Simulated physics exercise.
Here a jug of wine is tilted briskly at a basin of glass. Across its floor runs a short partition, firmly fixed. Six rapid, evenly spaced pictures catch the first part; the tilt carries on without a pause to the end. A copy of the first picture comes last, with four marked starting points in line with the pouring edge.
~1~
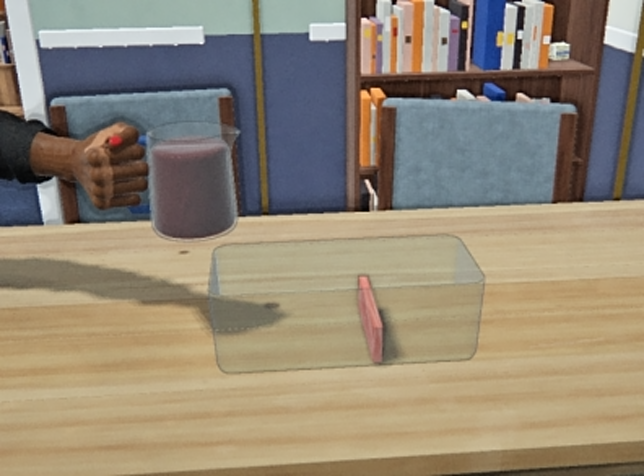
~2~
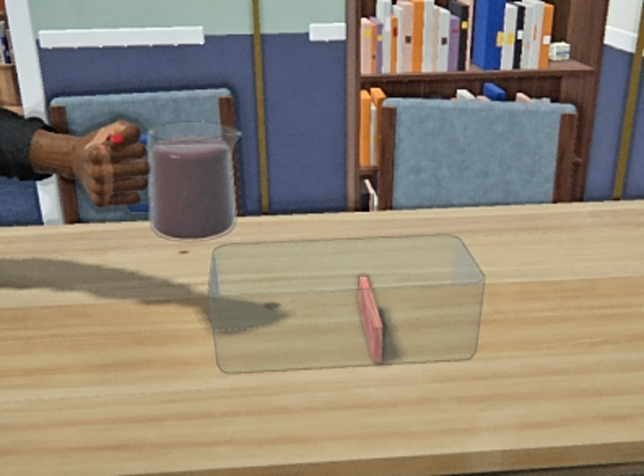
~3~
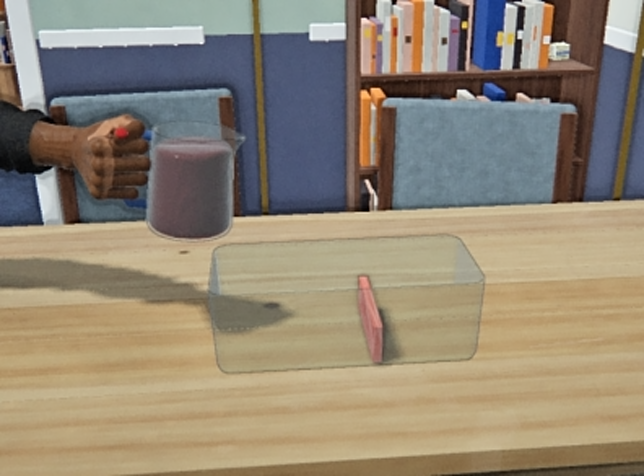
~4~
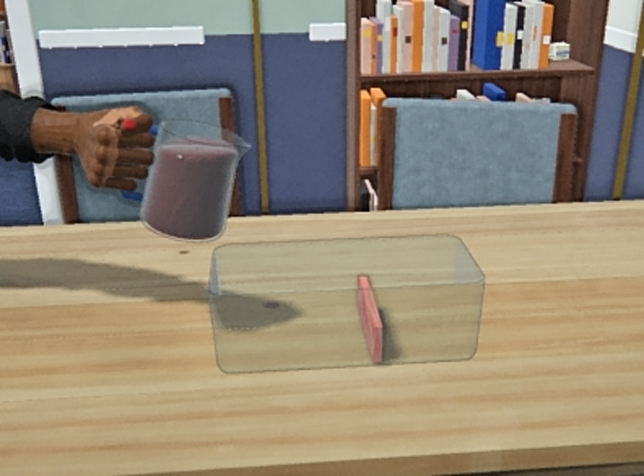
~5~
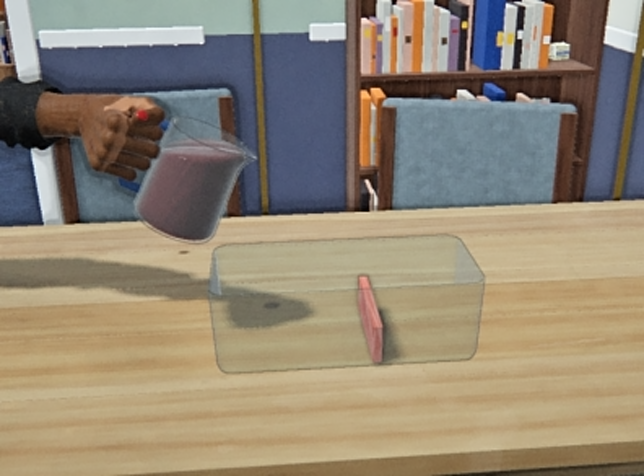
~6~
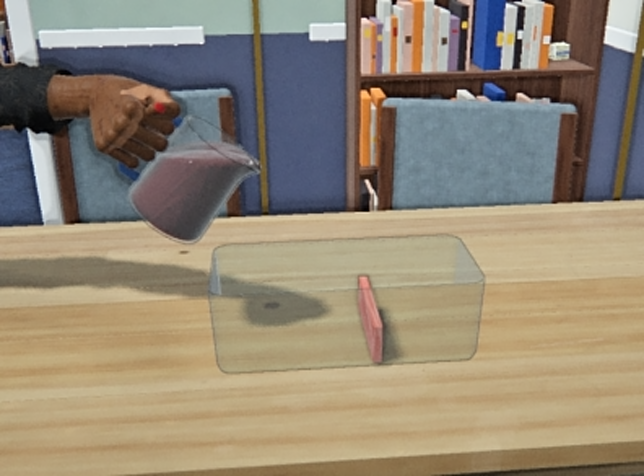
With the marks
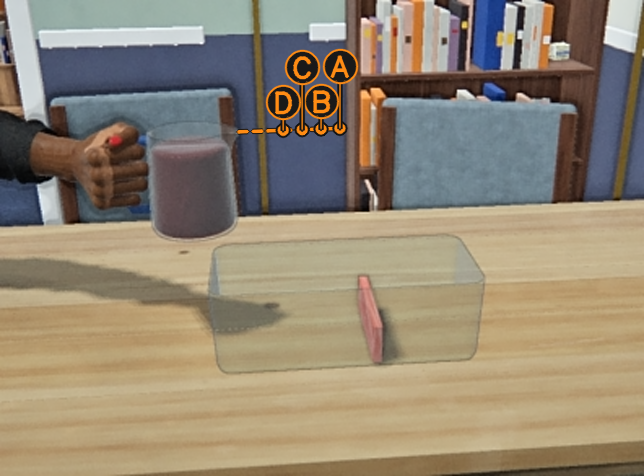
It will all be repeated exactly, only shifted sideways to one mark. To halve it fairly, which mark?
The answer is spot B.
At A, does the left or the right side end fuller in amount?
The right one.
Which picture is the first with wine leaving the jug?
In picture 6.
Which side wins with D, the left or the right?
The left side.
On the marked copy, A at (339, 128); B at (321, 129); C at (302, 129); D at (283, 130).
For spot A, about 21 % ends left of the wall and 77 % right of it.
For spot B, about 56 % ends left of the wall and 43 % right of it.
For spot C, about 82 % ends left of the wall and 11 % right of it; 7 % is lost outside.
For spot D, about 89 % ends left of the wall and 3 % right of it; 8 % is lost outside.
